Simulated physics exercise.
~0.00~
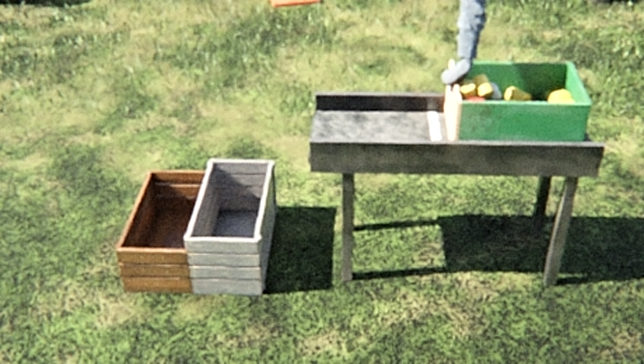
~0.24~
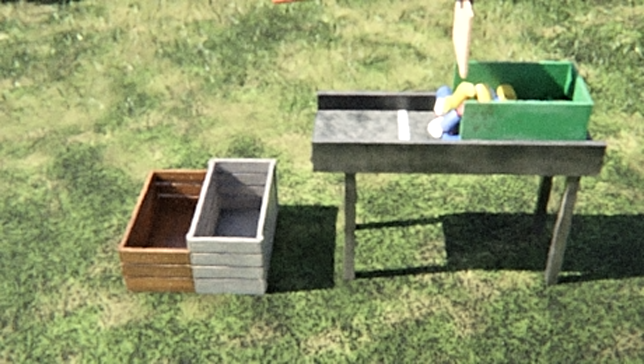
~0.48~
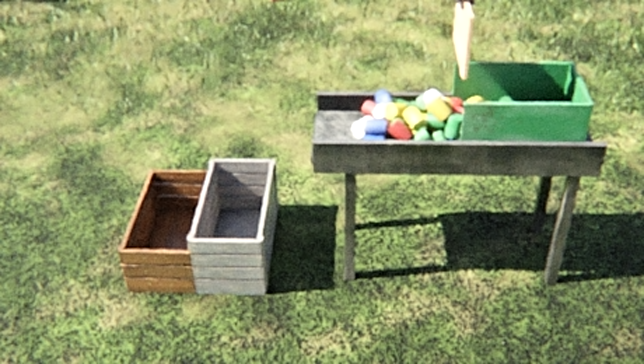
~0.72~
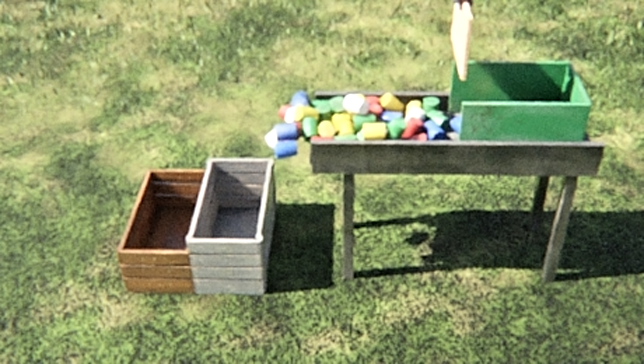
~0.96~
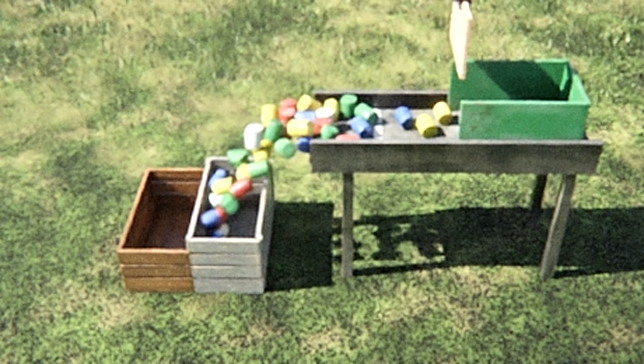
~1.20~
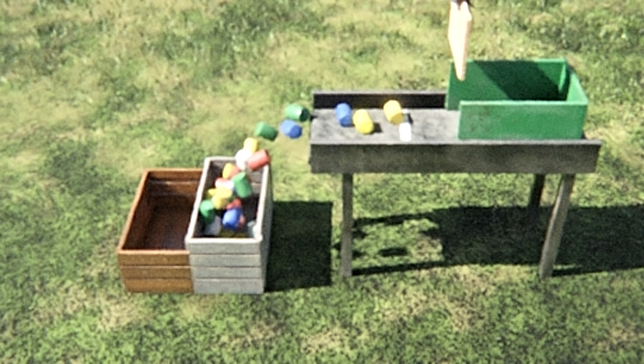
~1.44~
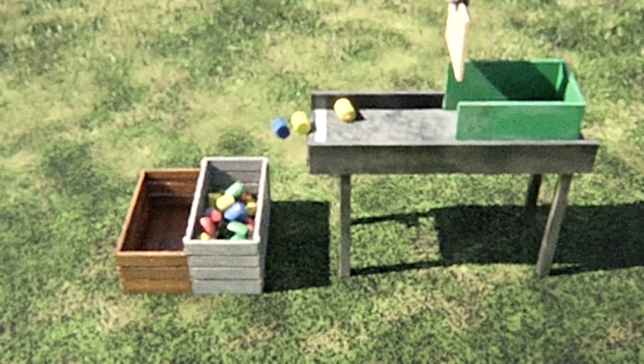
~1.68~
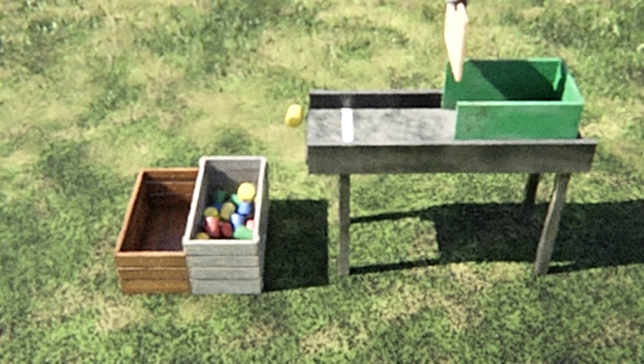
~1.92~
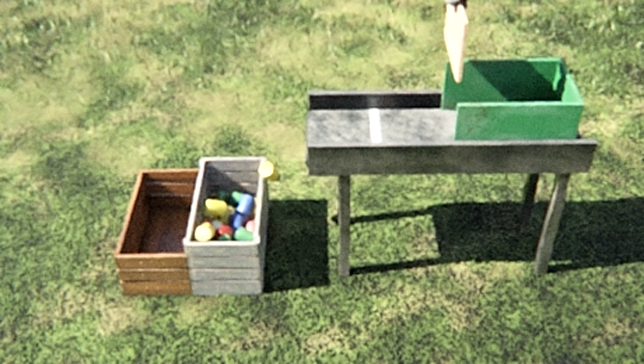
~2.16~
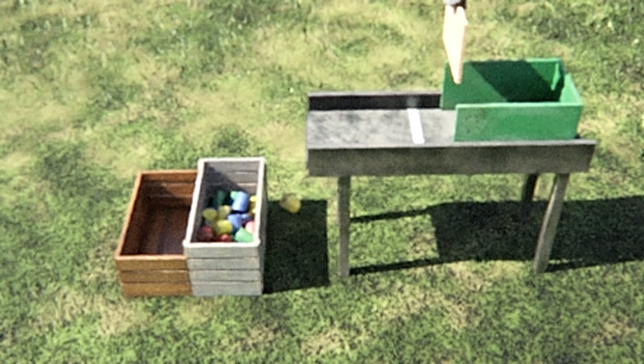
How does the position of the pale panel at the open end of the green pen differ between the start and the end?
At the start the panel stands down across the left end of the green pen, holding the pieces in. By the end it is raised above that opening, still upright.
On a sunlit patch of grass, seen from above and to the side, a grey belt on legs stands at the right with a green pen at its right end. A grey box and a brown wooden tote sit side by side on the ground to the left. A pale panel at the pen's open end lifts, and a load of colourful little pieces spreads leftward along the belt. They spill off the left end in a stream and drop into the grey box. The last yellow piece strikes the box's right edge and ends on the grass just beside it, while the tote stays empty.
